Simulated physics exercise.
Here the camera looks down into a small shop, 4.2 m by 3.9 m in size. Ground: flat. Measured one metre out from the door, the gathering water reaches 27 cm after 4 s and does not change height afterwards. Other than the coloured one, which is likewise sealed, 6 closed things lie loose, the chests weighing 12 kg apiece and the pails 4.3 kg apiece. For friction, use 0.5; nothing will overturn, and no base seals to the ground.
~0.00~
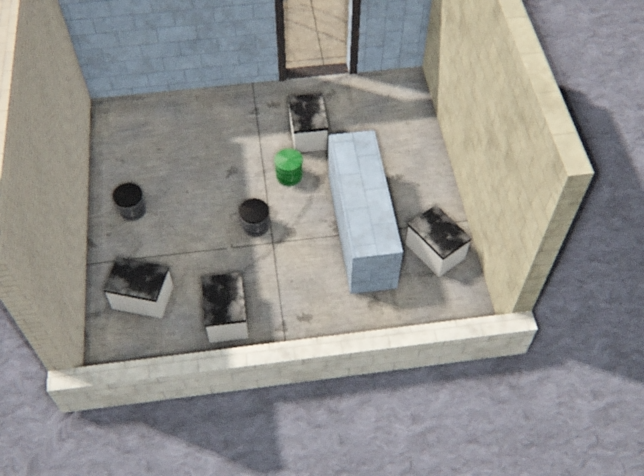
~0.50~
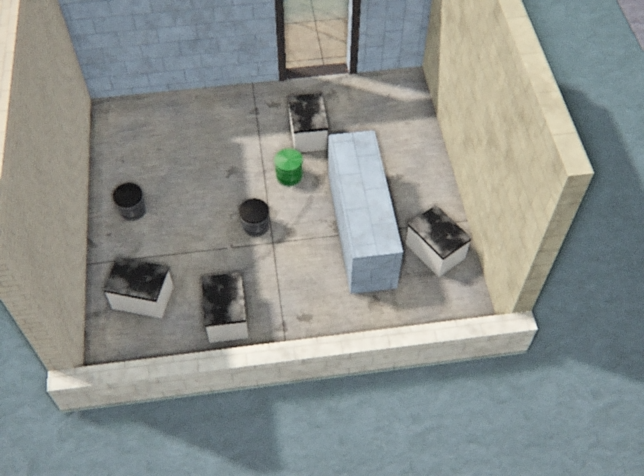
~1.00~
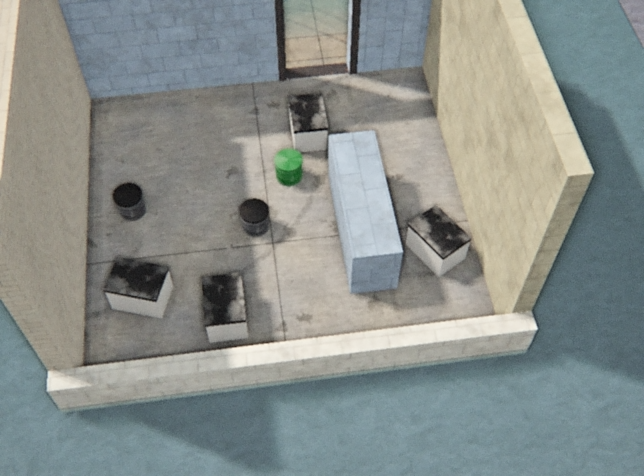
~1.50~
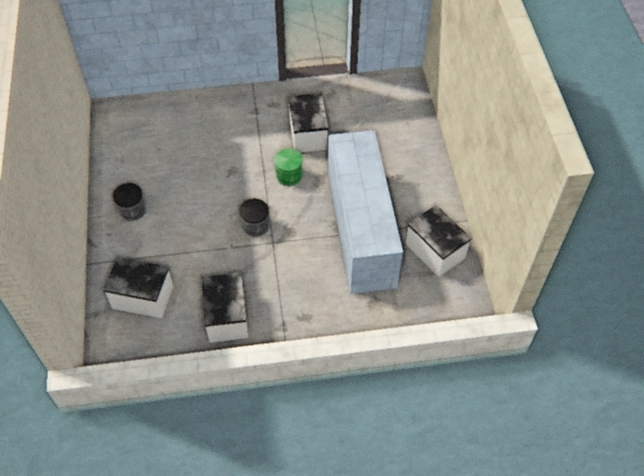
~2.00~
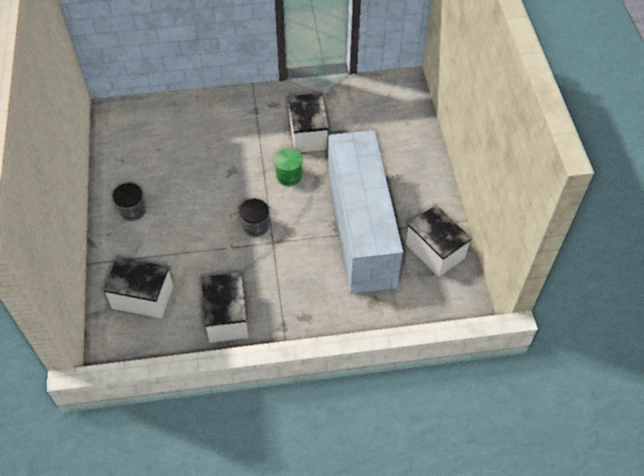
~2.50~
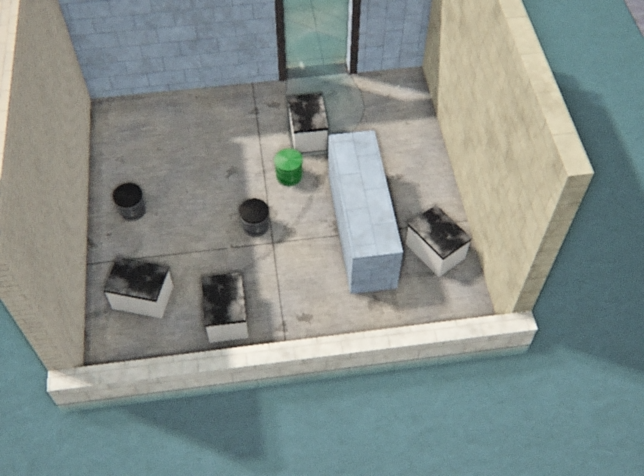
Water spread over the gray ground outside a small shop, then showed beyond the doorway and crept just inside, while the green pail, dark-topped boxes and black tubs on the floor stayed put.
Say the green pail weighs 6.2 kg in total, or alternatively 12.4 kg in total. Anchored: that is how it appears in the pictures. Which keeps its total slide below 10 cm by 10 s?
The one that works is none of the two.
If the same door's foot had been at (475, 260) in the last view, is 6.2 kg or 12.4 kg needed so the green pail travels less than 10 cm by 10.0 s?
Moved there, the light choice works.
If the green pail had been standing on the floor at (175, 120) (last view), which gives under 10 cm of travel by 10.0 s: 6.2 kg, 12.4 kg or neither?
So both weights work.
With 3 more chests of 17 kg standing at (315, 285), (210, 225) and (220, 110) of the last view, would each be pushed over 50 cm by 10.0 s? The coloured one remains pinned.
In the order given, beyond the mark, then within the mark, and last within the mark.
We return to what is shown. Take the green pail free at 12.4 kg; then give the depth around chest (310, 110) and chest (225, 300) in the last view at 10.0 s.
Around 7 cm and 10 cm.
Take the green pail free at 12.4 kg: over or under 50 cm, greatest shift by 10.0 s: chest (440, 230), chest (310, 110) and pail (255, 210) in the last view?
In that order: Beyond, beyond, below.
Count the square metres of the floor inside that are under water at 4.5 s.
Close to 7.5 m2, I'd say.
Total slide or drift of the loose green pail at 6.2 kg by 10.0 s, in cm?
200 cm in all.
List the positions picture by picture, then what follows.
The green pail at (288, 159), on the bottom; 0.0 m2 under water; 0 of 7 have shifted, in the first picture.
The green pail at (288, 159) rests on the ground; 0.0 m2 under water; 0 of 7 have shifted, in the second picture.
The green pail at (288, 159) rests on the ground; water covers 0.0 m2; 0 of 7 have shifted, in the third picture.
The green pail at (288, 159), on the bottom; water covers 0.0 m2; 0 of 7 have shifted, in the fourth picture.
The green pail at (288, 159) rests on the ground; water covers 0.1 m2; 0 of 7 have shifted, in the fifth picture.
The green pail at (288, 159), on the bottom; 0.7 m2 under water; 0 of 7 have shifted, in the sixth picture.
After 3.5 s the green pail would be 2 cm from its start with 6.2 kg and 1 cm from its start with 12.4 kg; 0 cm of water round it then.
After 4.5 s the green pail would be 14 cm from its start with 6.2 kg and 1 cm from its start with 12.4 kg; 6 cm of water round it then.
After 7.0 s the green pail would be 115 cm from its start with 6.2 kg and 14 cm from its start with 12.4 kg; 7 cm of water round it then.
After 10.0 s the green pail would be 180 cm from its start with 6.2 kg and 49 cm from its start with 12.4 kg; 8 cm of water round it then.
